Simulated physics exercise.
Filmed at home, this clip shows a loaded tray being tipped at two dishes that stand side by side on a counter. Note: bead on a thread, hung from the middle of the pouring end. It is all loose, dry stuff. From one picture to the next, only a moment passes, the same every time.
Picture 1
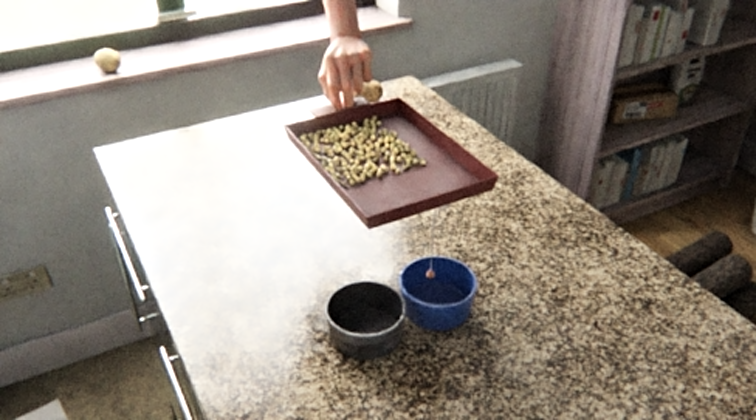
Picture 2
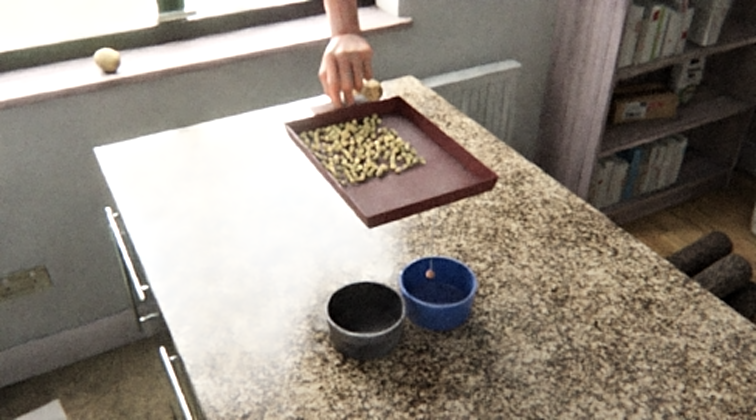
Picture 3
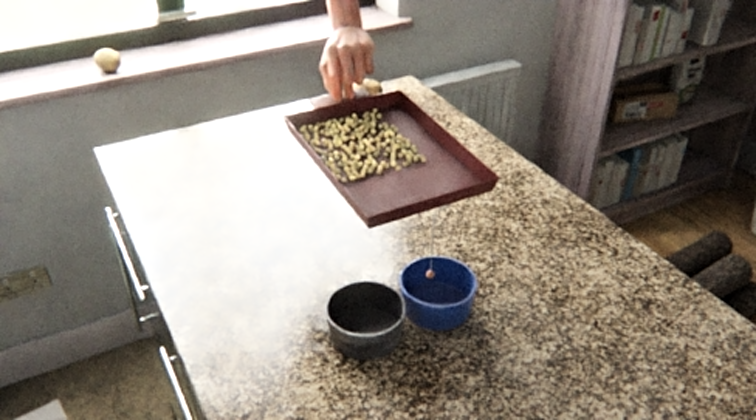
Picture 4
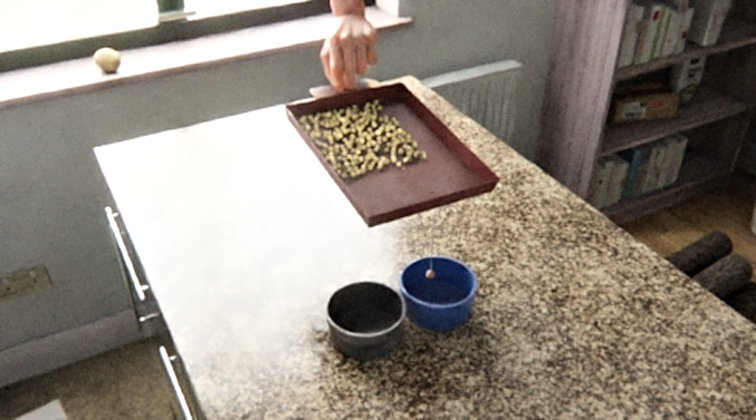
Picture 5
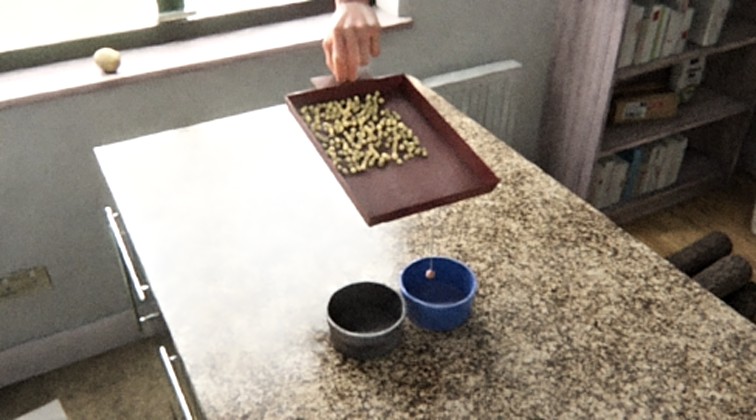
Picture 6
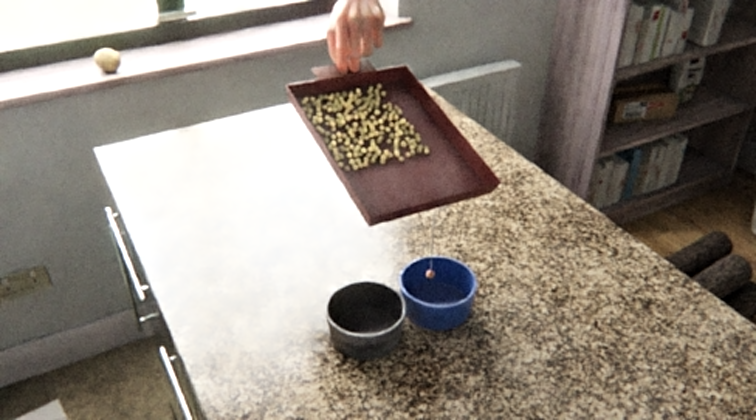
A hand steadily raises the far end of a dark red tray of soya beans.
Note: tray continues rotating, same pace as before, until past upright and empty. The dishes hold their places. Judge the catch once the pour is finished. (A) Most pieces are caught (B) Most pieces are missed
Most pieces are missed.
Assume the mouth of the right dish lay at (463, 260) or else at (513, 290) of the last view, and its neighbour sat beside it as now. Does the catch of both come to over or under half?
Shy of half, then past half.
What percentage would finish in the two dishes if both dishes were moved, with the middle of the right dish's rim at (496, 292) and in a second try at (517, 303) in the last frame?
The first position comes out at 90 per cent, the other at 30 per cent.
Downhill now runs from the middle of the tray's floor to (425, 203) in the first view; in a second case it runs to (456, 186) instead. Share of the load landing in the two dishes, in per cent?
Roughly 10 percent first and 0 percent second.
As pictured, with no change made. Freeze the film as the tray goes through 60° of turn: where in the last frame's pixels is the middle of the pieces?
At about (457, 195).
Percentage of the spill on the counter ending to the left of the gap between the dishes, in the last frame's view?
Close to 0 %.
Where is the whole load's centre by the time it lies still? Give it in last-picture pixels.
I'd place the middle at about (495, 315).
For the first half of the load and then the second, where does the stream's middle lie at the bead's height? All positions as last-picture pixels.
Earlier portion about (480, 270); later portion about (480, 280).
Shortly afterwards, tray tipped steeply; all but a few on the tray; only a few outside both; only a few in the air.
Next, tray tipped right over; near two thirds on the tray; a little in the right dish; a little outside both; near a quarter in the air.
Some moments later, tray tipped past a quarter turn; near a quarter in the right dish; the bulk outside both.
In the end, tray tipped past a quarter turn; none at all in the left dish; near a quarter in the right dish; the bulk outside both.
